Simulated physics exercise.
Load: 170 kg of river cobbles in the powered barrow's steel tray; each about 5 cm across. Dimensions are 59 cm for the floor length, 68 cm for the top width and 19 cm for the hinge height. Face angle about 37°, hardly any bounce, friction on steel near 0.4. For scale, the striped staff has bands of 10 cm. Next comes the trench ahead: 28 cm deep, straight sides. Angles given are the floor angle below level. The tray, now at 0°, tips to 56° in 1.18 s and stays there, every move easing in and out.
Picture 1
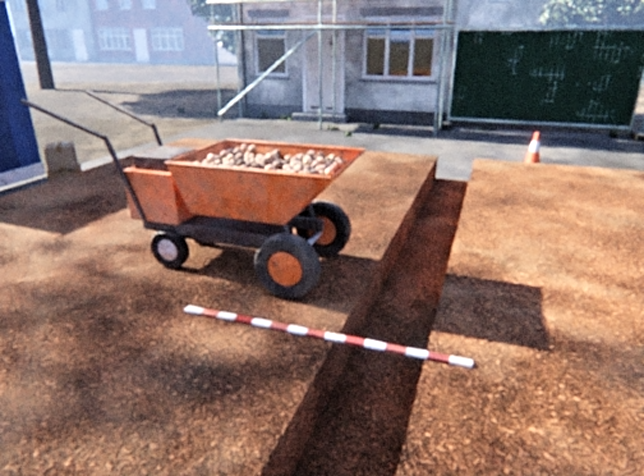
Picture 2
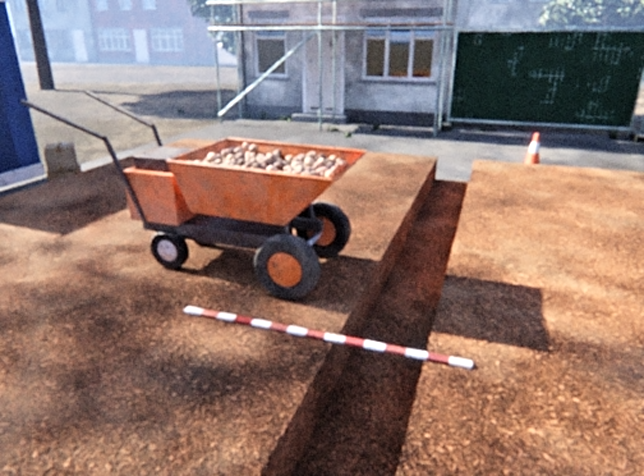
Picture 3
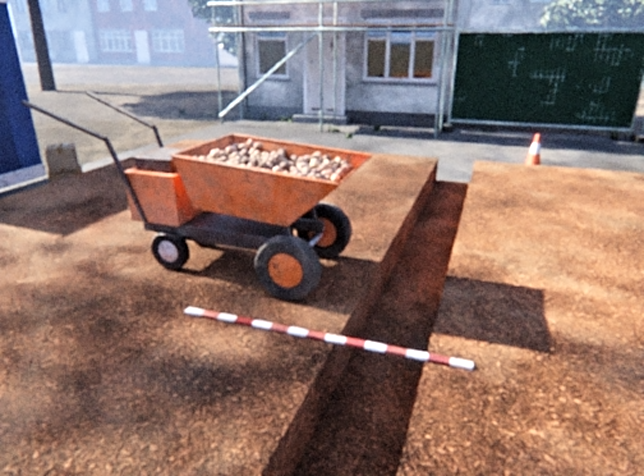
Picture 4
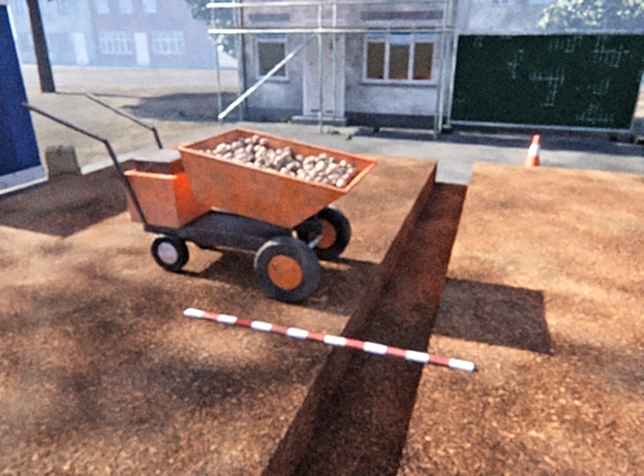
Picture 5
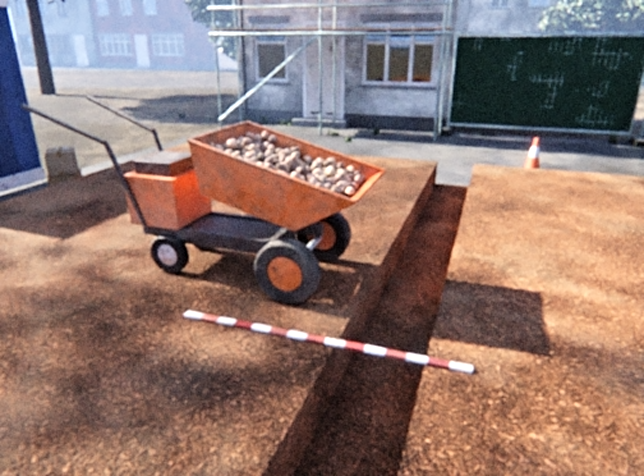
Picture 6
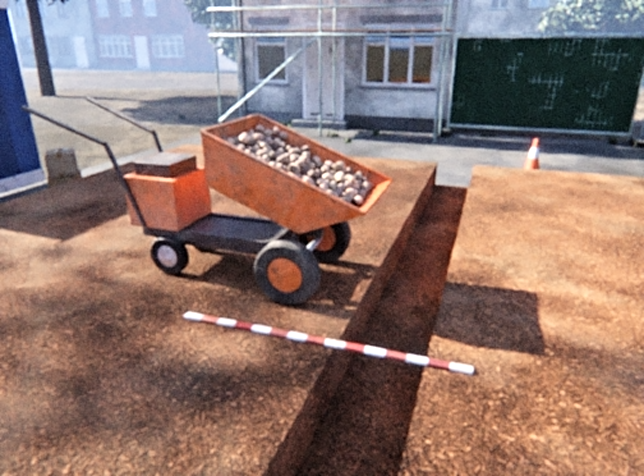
The video shows an orange wheeled cart loaded with pale stones standing beside a narrow trench, near a red-and-white striped pole, as its tray gradually tilts down toward the right, its left end rising while the wheels stay still.
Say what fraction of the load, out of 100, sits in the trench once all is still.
About 57 out of 100.
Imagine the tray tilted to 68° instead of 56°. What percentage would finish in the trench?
Share in trench: Approx. 65%.
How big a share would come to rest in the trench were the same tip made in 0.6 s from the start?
Close to 45 per cent then.
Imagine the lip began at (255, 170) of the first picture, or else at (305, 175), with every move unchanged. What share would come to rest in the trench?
First place: Near 55%; second place: Near 80%.
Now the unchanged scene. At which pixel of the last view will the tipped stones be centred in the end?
(422, 325).
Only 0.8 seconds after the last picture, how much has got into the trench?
By then, around 10 percent.
Then, 0.4 s after the last picture the floor is at 47°, 100 % in the tray; the foremost stones are at (385, 233).
Then, 0.8 s after the last picture the floor is at 56°, 87 % in the tray, 12 % in the trench, 1 % past the trench; the foremost stones are at (449, 293).
Then, 1.1 s after the last picture the floor is at 56°, 55 % in the tray, 26 % in the trench, 19 % past the trench; the foremost stones are at (519, 311).
Then, 3.1 s after the last picture the floor is at 56°, 20 % in the tray, 57 % in the trench, 23 % past the trench; the foremost stones are at (585, 313).
